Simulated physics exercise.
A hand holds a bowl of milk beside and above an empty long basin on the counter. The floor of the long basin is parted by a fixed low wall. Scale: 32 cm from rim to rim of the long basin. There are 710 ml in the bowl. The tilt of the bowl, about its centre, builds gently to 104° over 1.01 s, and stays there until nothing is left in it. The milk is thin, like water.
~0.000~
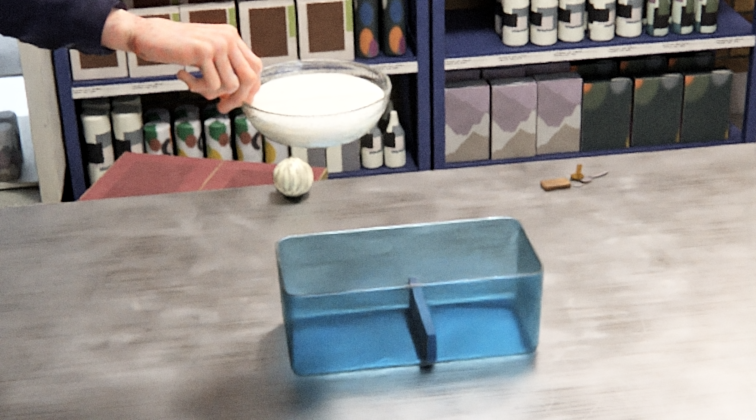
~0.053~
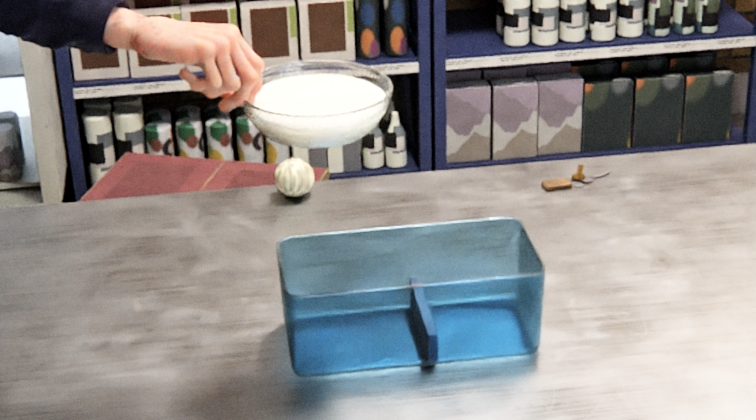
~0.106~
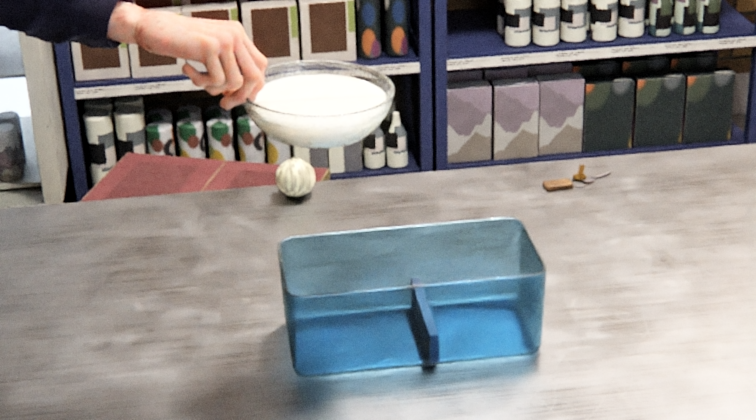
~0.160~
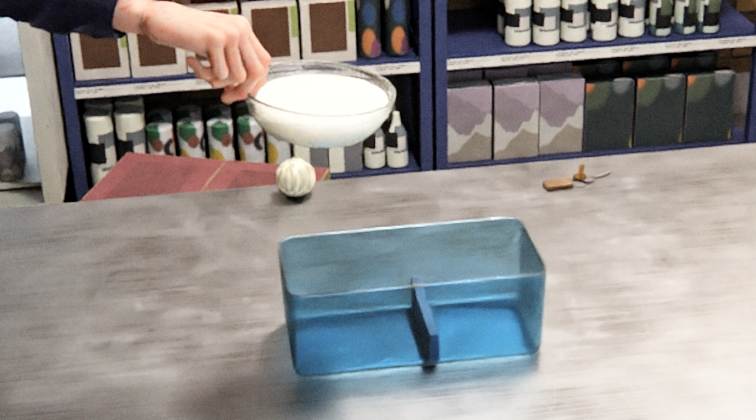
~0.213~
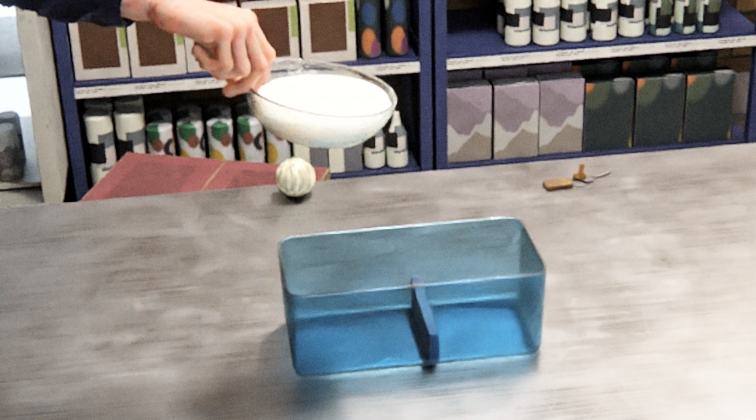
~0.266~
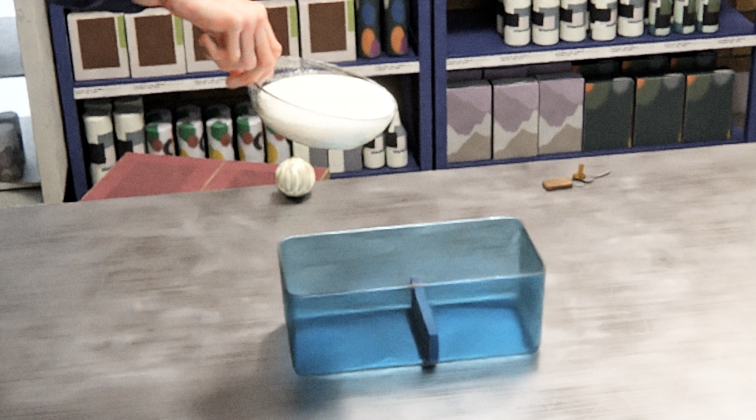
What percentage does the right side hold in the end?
The far part has some 72 per cent.
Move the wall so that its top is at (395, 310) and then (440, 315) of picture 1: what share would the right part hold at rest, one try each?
In turn about 85 and 50 per cent.
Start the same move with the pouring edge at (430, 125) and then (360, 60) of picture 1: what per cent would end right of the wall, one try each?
In turn about 85 and 60 per cent.
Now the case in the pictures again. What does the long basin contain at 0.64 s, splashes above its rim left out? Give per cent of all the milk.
Near 28 in a hundred.
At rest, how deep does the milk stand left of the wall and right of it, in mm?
Left about 8 mm, right about 28 mm.
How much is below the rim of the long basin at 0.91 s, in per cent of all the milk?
About 94 per cent.
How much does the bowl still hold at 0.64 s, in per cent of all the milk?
About 18 per cent.
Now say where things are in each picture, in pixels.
Tilt 0°; pouring edge (389, 83); surface from (243, 102) to (384, 91); the long basin's rim runs from (280, 268) to (532, 245); the wall's top is at (422, 306), in the first picture.
Tilt 1°; pouring edge (391, 84); surface from (245, 102) to (386, 92), in the second picture.
Tilt 3°; pouring edge (393, 87); surface from (247, 101) to (387, 93), in the third picture.
Tilt 6°; pouring edge (394, 91); surface from (248, 99) to (388, 95), in the fourth picture.
Tilt 11°; pouring edge (395, 96); surface from (251, 98) to (391, 96), in the fifth picture.
Tilt 17°; pouring edge (395, 103); surface from (255, 99) to (393, 96), in the sixth picture.
Then, 0.64 s in, the tilt is 73° and 18 per cent is still to pour, 2 is left of the wall and 27 right of it.
Then, 0.91 s in, the tilt is 102° and 0 per cent is still to pour, 22 is left of the wall and 72 right of it.
Then, 1.20 s in, the tilt is 104° and 0 per cent is still to pour, 26 is left of the wall and 72 right of it.
Then, 1.51 s in, the tilt is 104° and 0 per cent is still to pour, 26 is left of the wall and 72 right of it.
Finally, 26 per cent lies left of the wall, 72 right of it and 2 outside.
